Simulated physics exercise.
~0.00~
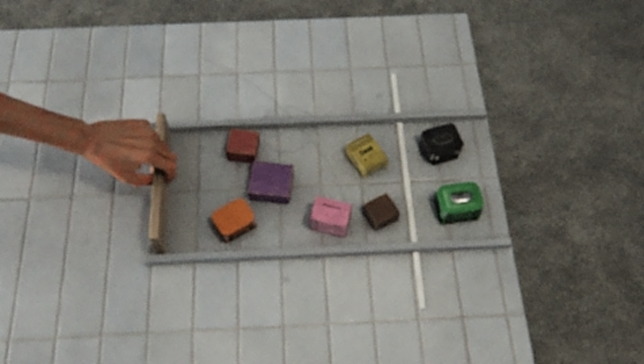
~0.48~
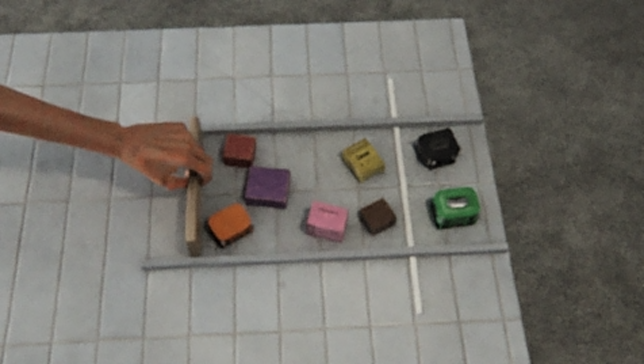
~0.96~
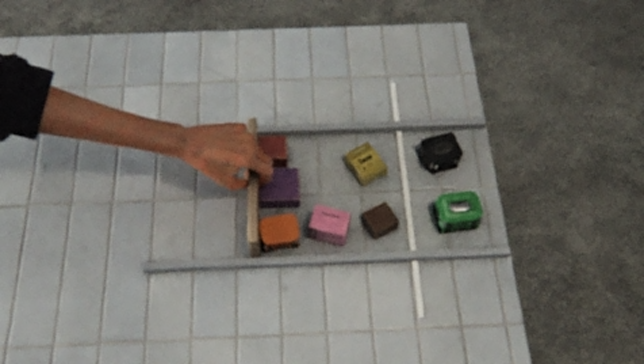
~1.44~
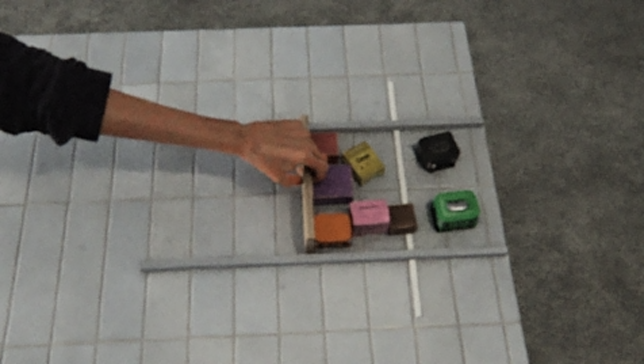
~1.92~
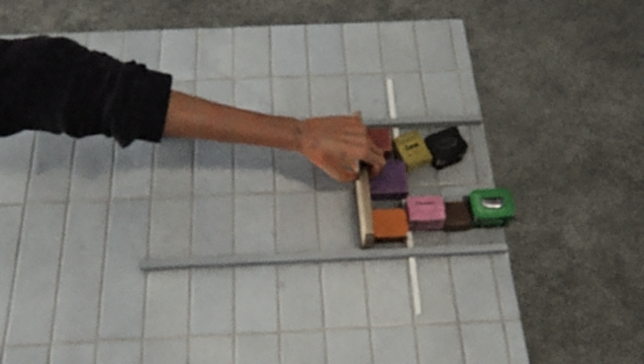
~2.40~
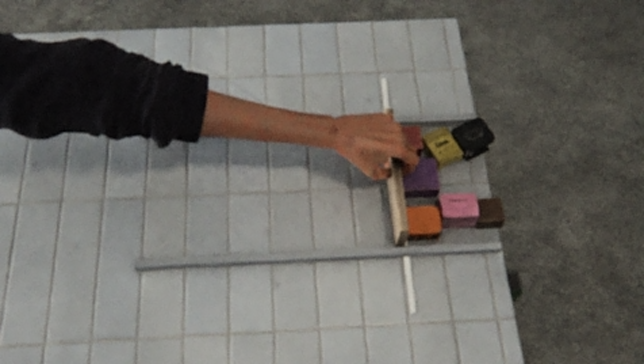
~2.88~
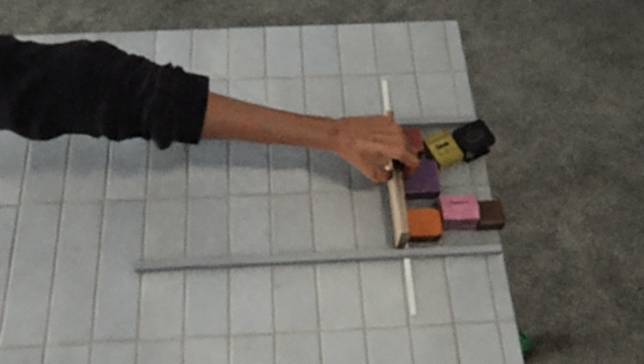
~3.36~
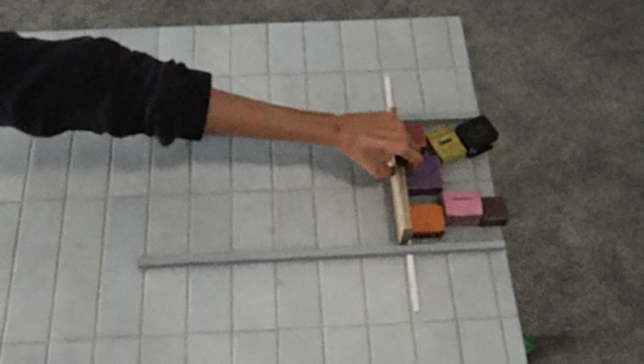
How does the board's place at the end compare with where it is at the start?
It starts at the left end of the lane between the rails, and by the end it stands well to the right, at the white tape line.
